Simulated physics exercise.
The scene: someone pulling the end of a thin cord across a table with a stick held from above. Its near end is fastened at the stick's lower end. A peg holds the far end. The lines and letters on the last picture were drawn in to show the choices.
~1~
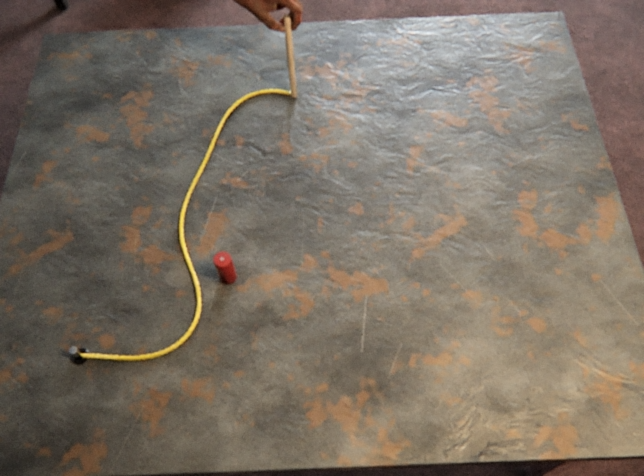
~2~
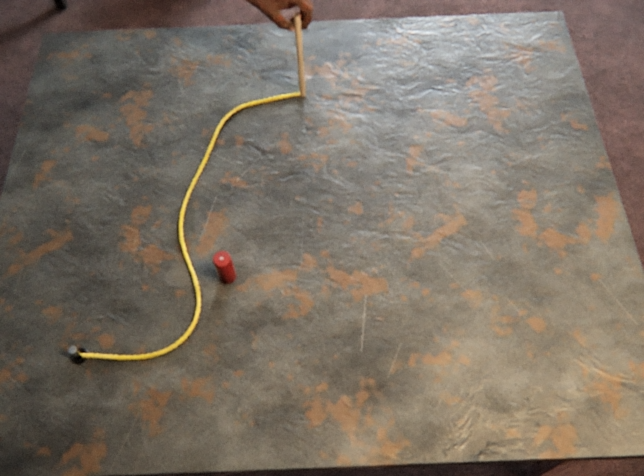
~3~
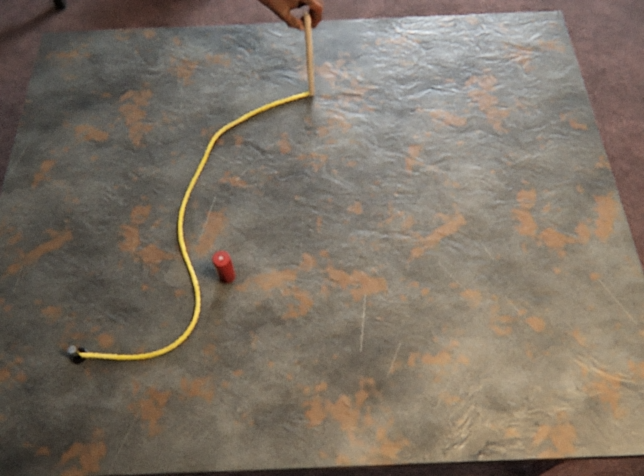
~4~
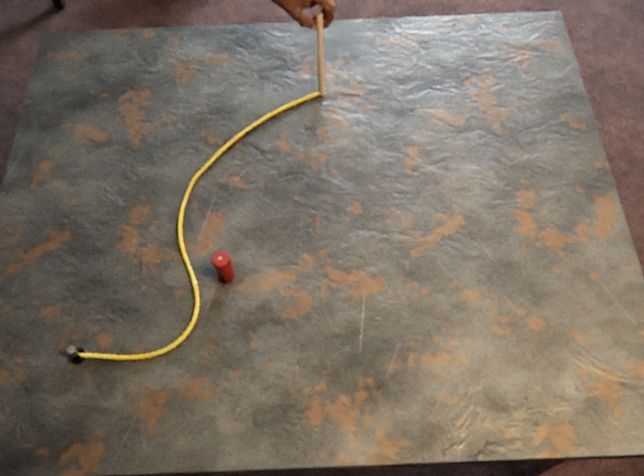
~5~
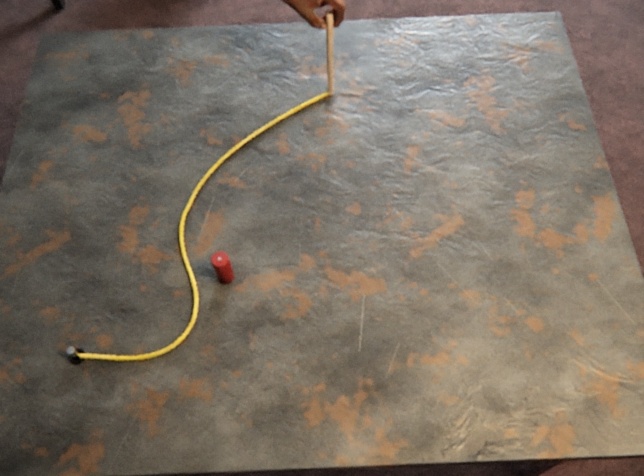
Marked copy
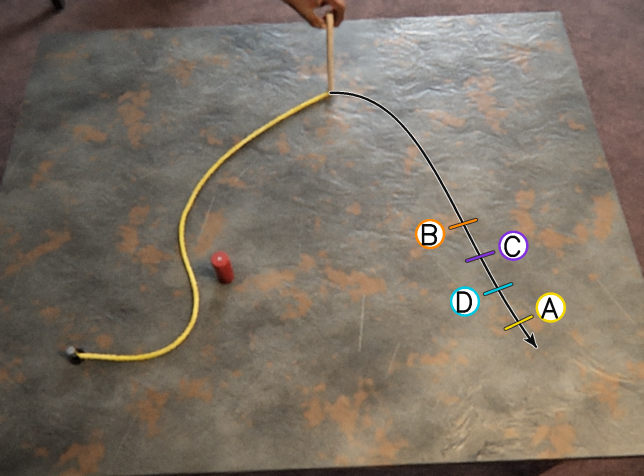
In this clip, a hand holding a stick from above pulls the end of a yellow cord slightly rightward across a mottled table, straightening the cord's upper curve, while its pegged far end and a nearby red candle stay still.
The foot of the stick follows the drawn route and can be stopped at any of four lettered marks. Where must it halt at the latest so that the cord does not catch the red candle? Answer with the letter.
Mark D.
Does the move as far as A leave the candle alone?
No.
On the marked copy, A at (519, 323); B at (463, 224); C at (480, 257); D at (498, 289); the route from (331, 93) via (445, 190) to (536, 347).
Following D. Soon after the start, foot of the stick (408, 133), middle of the cord (219, 215).
Later, foot of the stick (456, 210), middle of the cord (236, 220).
In the end, foot of the stick (498, 290), middle of the cord (266, 240); nothing has been touched.
As for the rest, A brings the cord against the candle; B is safe but short; C is safe but short.
